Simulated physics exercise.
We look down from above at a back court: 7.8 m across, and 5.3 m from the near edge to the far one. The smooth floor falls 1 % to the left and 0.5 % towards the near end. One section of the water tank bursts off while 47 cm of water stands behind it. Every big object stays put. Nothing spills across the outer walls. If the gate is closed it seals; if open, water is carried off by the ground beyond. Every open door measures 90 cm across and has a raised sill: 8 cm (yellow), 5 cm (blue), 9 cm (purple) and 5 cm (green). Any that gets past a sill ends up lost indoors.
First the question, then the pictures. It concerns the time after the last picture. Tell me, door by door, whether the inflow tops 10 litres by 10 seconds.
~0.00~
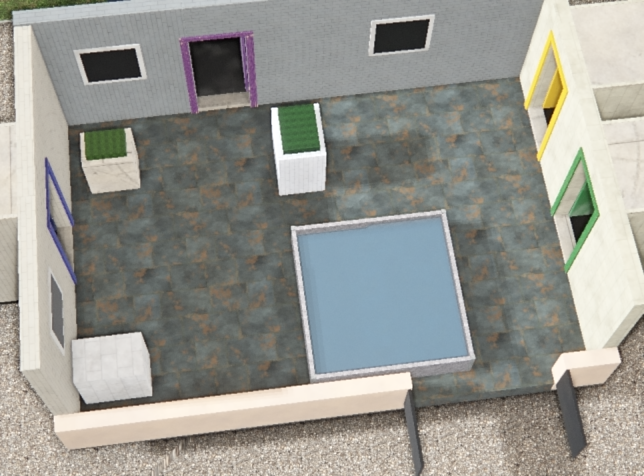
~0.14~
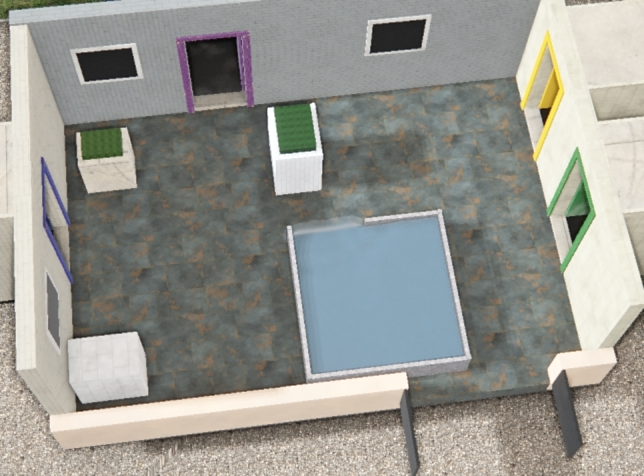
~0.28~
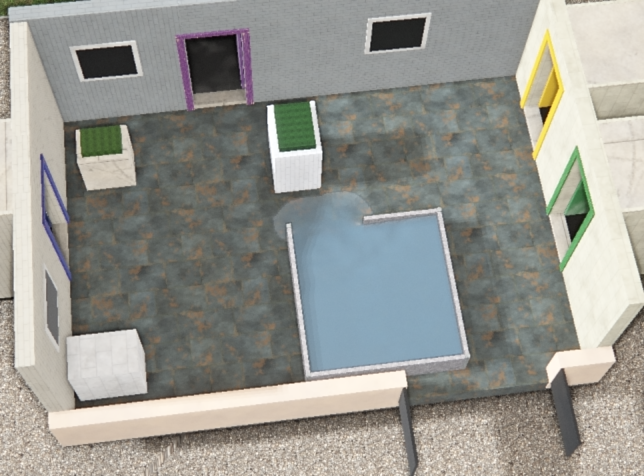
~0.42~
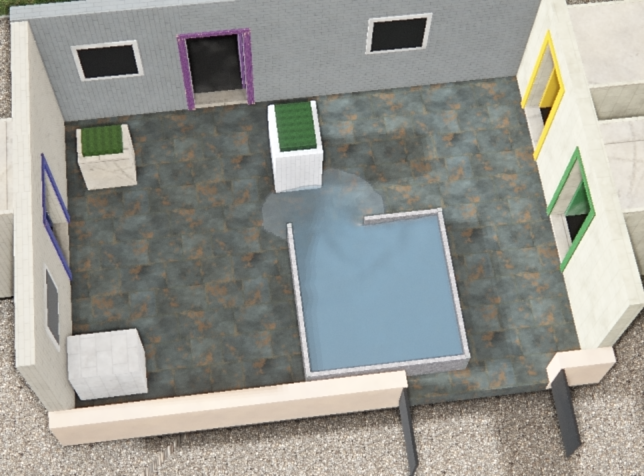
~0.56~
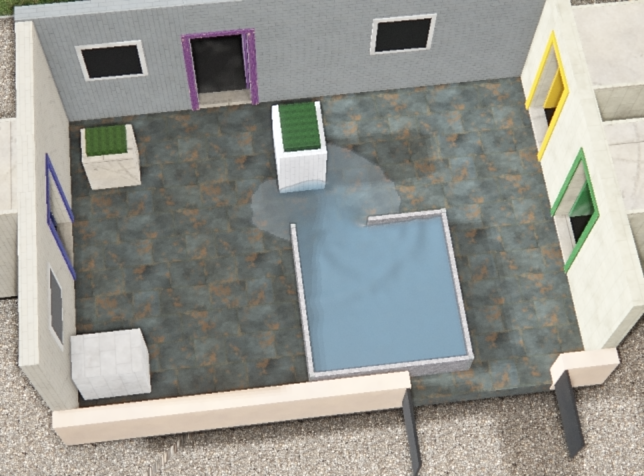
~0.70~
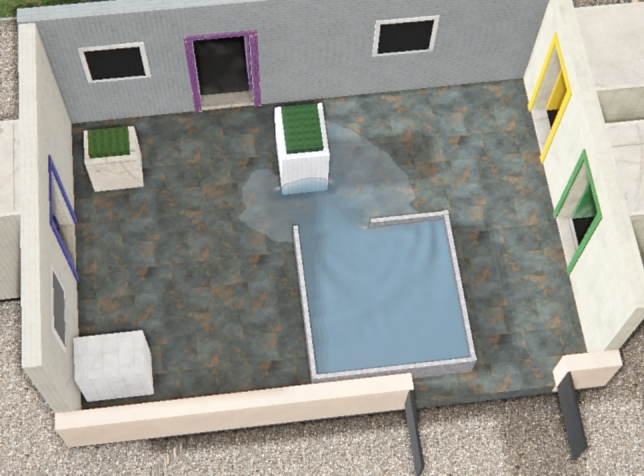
At the end, the yellow door overruns the limit. The blue door overruns the limit. The purple door stops short of the limit. The green door stops short of the limit.
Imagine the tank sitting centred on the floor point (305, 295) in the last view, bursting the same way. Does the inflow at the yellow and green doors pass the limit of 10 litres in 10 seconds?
Relative to the limit, yellow is within it and green is within it.
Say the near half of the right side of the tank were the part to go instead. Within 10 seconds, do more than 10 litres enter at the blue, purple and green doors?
The blue door comes out less than that, the purple door less than that and the green door more than that.
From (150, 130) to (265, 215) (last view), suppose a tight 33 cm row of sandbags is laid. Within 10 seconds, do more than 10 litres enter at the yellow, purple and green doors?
Note - yellow: Limit exceeded; purple: Limit exceeded; green: Limit held.
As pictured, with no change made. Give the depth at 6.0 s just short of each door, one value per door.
You'd get yellow at 9 cm, blue at 11 cm, purple at 4 cm, and green at 4 cm.
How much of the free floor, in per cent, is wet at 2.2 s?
Covered: Roughly 40 per cent.
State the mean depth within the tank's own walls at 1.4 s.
Mean depth: About 38 cm.
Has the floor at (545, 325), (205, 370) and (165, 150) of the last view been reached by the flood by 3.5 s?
First spot not yet wet, second not yet wet, third submerged.
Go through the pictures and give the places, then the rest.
The water tank at (380, 294) is whole and still, 47 cm deep, in the first frame.
The front is at a hidden place, 0.7 m from the gap on the water tank's far side; 0.3 m2 of floor is under water; 47 cm left at the back of the water tank, in the second frame.
The front is at (279, 217), 0.9 m from the gap on the water tank's far side; 0.9 m2 of floor is under water; 47 cm left at the back of the water tank, in the third frame.
Water pours out on the water tank's far side and has run 1.2 m, to (343, 174); typically 8 cm deep outside, 47 cm at the water tank's back, in the fourth frame.
The front is at (336, 150), 1.6 m from the gap on the water tank's far side; 2.1 m2 of floor is under water; 47 cm left at the back of the water tank, in the fifth frame.
Water pours out on the water tank's far side and has run 2.2 m, to (328, 125); typically 5 cm deep outside, 47 cm at the water tank's back, in the sixth frame.
After 1.4 s water covers 15 % of the floor and is deepest (38 cm) near (305, 197); yellow door not reached, blue door not reached, purple door not reached, green door not reached.
After 2.2 s water covers 40 % of the floor and is deepest (37 cm) near (316, 196); yellow door not reached, blue door not reached, purple door not reached, green door not reached.
After 3.5 s water covers 60 % of the floor and is deepest (26 cm) near (316, 196); yellow door 12 cm at the sill, 0 L in, blue door 13 cm at the sill, 25 L in, purple door 3 cm at the sill, 0 L in, green door not reached.
After 6.0 s water covers 75 % of the floor and is deepest (19 cm) near (316, 196); yellow door 9 cm at the sill, 24 L in, blue door 11 cm at the sill, 71 L in, purple door 4 cm at the sill, 0 L in, green door 4 cm at the sill, 0 L in.
After 10.0 s water covers 95 % of the floor and is deepest (14 cm) near (92, 356); yellow door 4 cm at the sill, 26 L in, blue door 11 cm at the sill, 124 L in, purple door 6 cm at the sill, 0 L in, green door 3 cm at the sill, 0 L in.
